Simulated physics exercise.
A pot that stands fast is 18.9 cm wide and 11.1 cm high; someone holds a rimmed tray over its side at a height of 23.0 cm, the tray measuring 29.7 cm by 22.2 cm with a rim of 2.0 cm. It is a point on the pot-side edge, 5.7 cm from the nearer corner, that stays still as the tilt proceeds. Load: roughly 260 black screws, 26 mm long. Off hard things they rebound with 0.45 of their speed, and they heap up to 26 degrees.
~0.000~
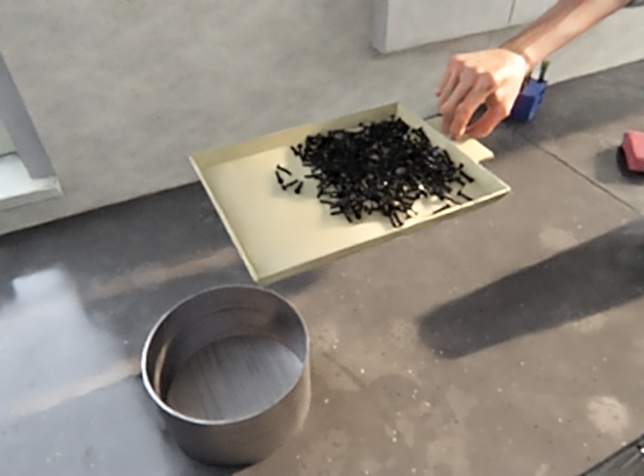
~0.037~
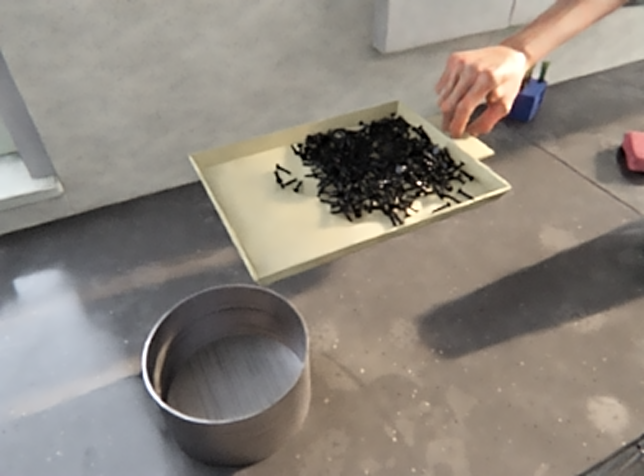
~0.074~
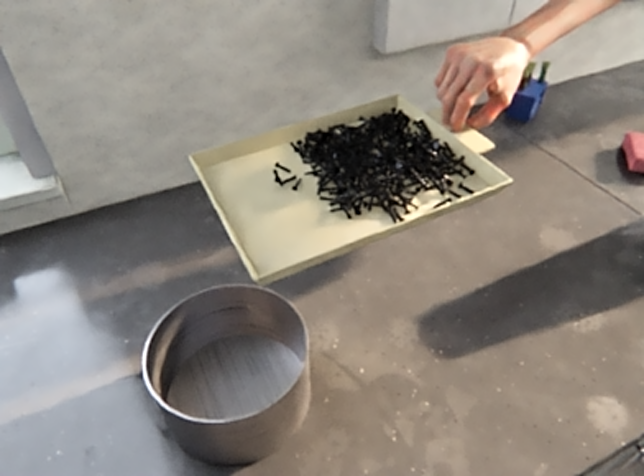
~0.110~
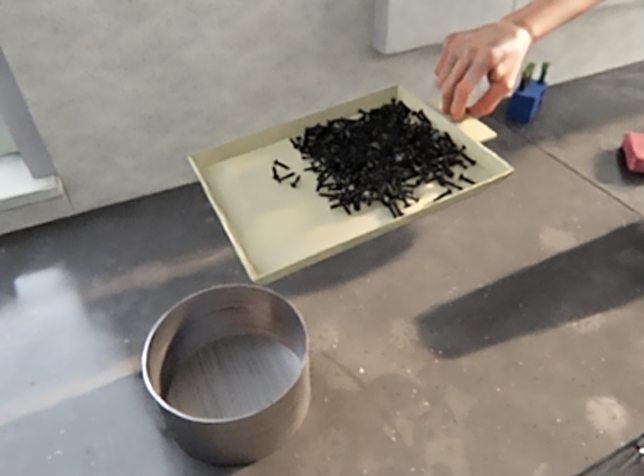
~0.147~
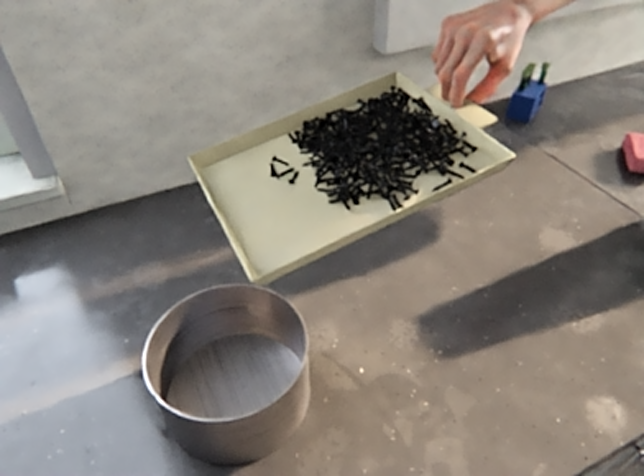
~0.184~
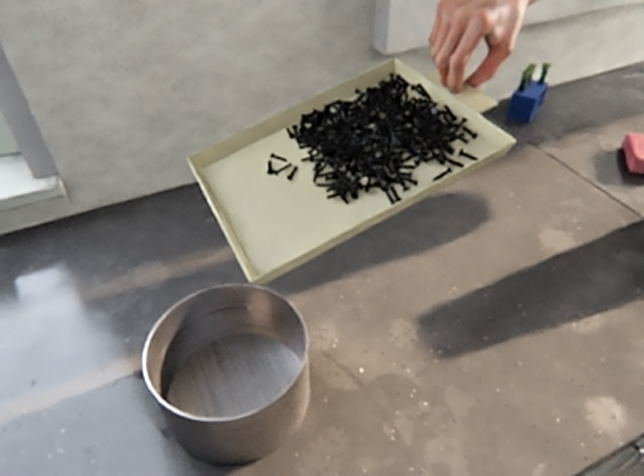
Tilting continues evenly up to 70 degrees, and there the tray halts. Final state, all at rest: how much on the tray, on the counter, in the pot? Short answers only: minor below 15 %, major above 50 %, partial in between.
Left on the tray: Minor, counter: Major, pot: Partial.
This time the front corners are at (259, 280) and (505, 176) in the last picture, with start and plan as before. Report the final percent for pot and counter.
Pot 55 % / counter 45 %.
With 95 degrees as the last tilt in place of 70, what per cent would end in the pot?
Share in the pot: Around 40 %.
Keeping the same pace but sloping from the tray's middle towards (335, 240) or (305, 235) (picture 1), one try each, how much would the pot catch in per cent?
That would be close to 50 per cent, then close to 70 per cent.
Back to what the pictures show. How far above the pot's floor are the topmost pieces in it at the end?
About 2.0 centimetres.
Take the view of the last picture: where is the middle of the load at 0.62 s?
Approximately (233, 179) in the last view.
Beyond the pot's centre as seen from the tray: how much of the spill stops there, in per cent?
Around 100 in a hundred.
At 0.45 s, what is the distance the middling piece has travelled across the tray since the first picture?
Displacement on the tray: Roughly 3 cm.
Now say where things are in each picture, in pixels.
In the first picture, tray tilt 0 degrees, front corners at (259, 272) and (502, 187); middle of the pieces at (376, 163); pot at (227, 346).
In the second picture, tray tilt 1 degrees, front corners at (259, 271) and (502, 185); middle of the pieces at (376, 162).
In the third picture, tray tilt 2 degrees, front corners at (259, 271) and (503, 179); middle of the pieces at (376, 157).
In the fourth picture, tray tilt 5 degrees, front corners at (257, 272) and (504, 168), lowest corner left front; middle of the pieces at (375, 151).
In the fifth picture, tray tilt 9 degrees, front corners at (256, 272) and (505, 154), lowest corner left front; middle of the pieces at (374, 142).
In the sixth picture, tray tilt 13 degrees, front corners at (254, 273) and (506, 140), lowest corner left front; middle of the pieces at (373, 133); pot at (227, 344). The tray's pace is about 110 degrees a second.
Then, at 0.45 s, tilt 42 degrees; the tray holds 100 %, the pot 0 %.
After 0.62 s, tilt 60 degrees; the tray holds 100 %, the pot 0 %.
After 0.92 s, tilt 70 degrees; the tray holds 10 %, the pot 30 %.
By 2.5 s all is still; tray 5 %, counter 55 %, pot 35 %.
